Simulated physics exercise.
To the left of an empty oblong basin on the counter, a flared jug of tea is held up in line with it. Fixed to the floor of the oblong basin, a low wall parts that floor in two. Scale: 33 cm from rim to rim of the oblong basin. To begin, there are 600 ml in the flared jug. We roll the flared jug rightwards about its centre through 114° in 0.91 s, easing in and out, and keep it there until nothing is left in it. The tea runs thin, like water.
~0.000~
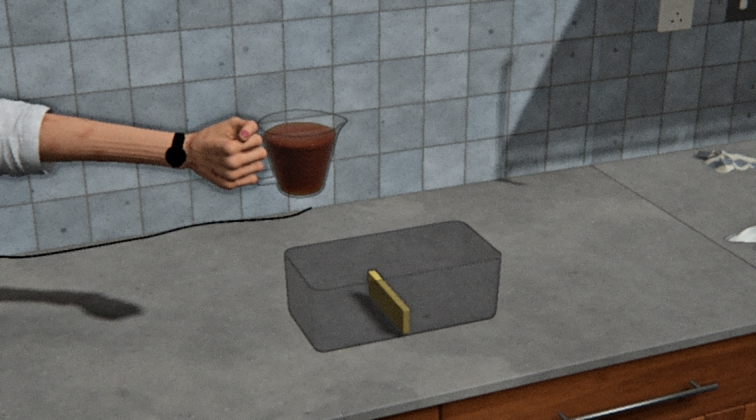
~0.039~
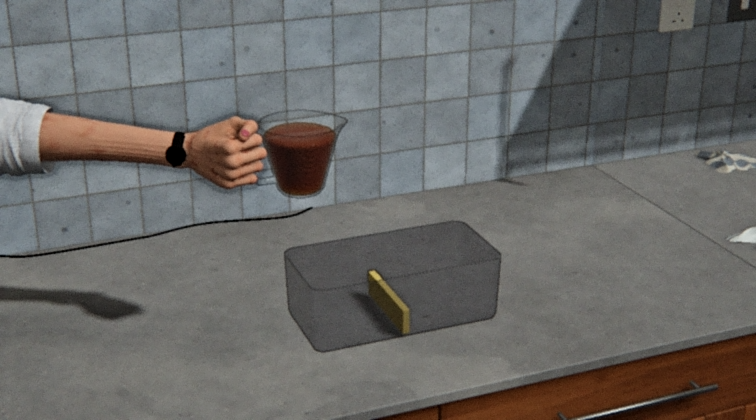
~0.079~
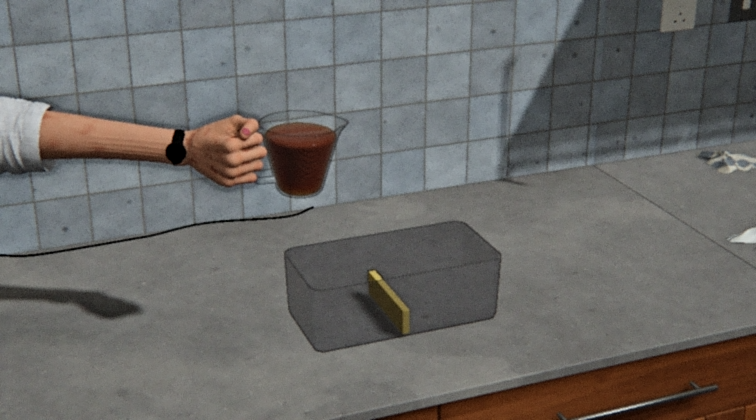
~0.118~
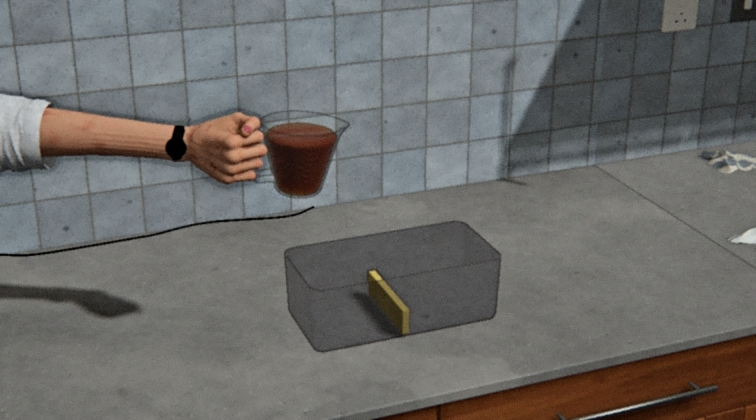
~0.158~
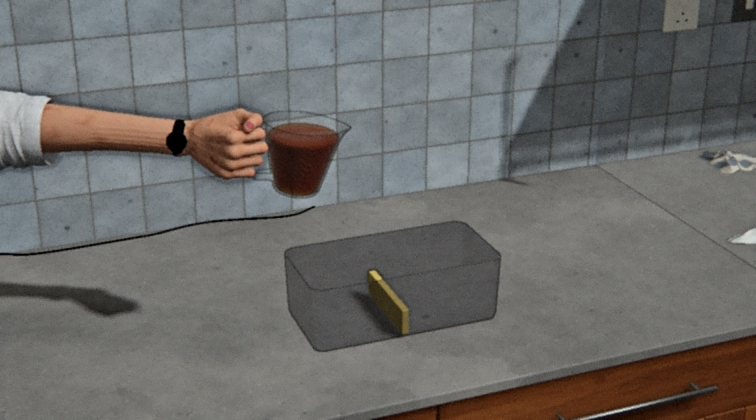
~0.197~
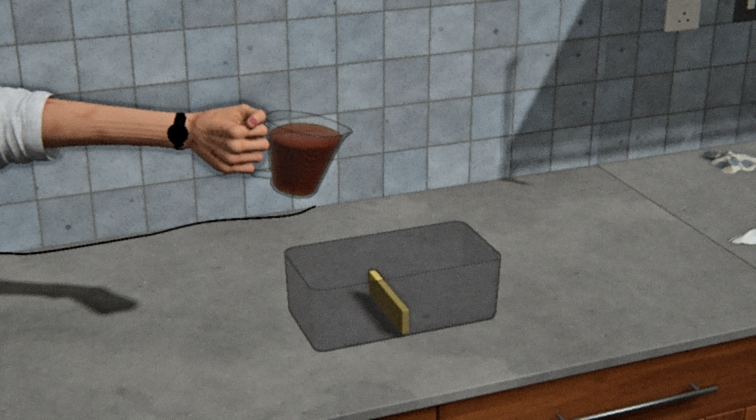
A hand held a glass jug of reddish-brown tea above a grey counter, left of an empty oblong basin with a low yellow wall inside, and slowly tilted the jug slightly to the right.
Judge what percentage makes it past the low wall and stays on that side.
Some 42 per cent makes it over and stays.
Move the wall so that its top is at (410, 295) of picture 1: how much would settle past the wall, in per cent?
In that case, some 10 percent.
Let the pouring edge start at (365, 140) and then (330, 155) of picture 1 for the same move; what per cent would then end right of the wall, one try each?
Some 65 and 5 per cent, in that order.
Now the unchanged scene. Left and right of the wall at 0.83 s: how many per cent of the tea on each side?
Left roughly 40 per cent, right roughly 40.
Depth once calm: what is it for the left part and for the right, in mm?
Final levels - left approx 14 mm, right approx 10 mm.
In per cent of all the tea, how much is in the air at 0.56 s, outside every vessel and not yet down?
Near 34 in a hundred.
By 0.56 s the tilt is 77° and 57 per cent is still to pour, 1 is left of the wall and 8 right of it.
By 0.83 s the tilt is 112° and 4 per cent is still to pour, 40 is left of the wall and 40 right of it.
By 1.11 s the tilt is 114° and 0 per cent is still to pour, 54 is left of the wall and 42 right of it.
By 1.41 s the tilt is 114° and 0 per cent is still to pour, 55 is left of the wall and 42 right of it.
At rest 55 per cent lies left of the wall, 42 right of it and 3 outside.
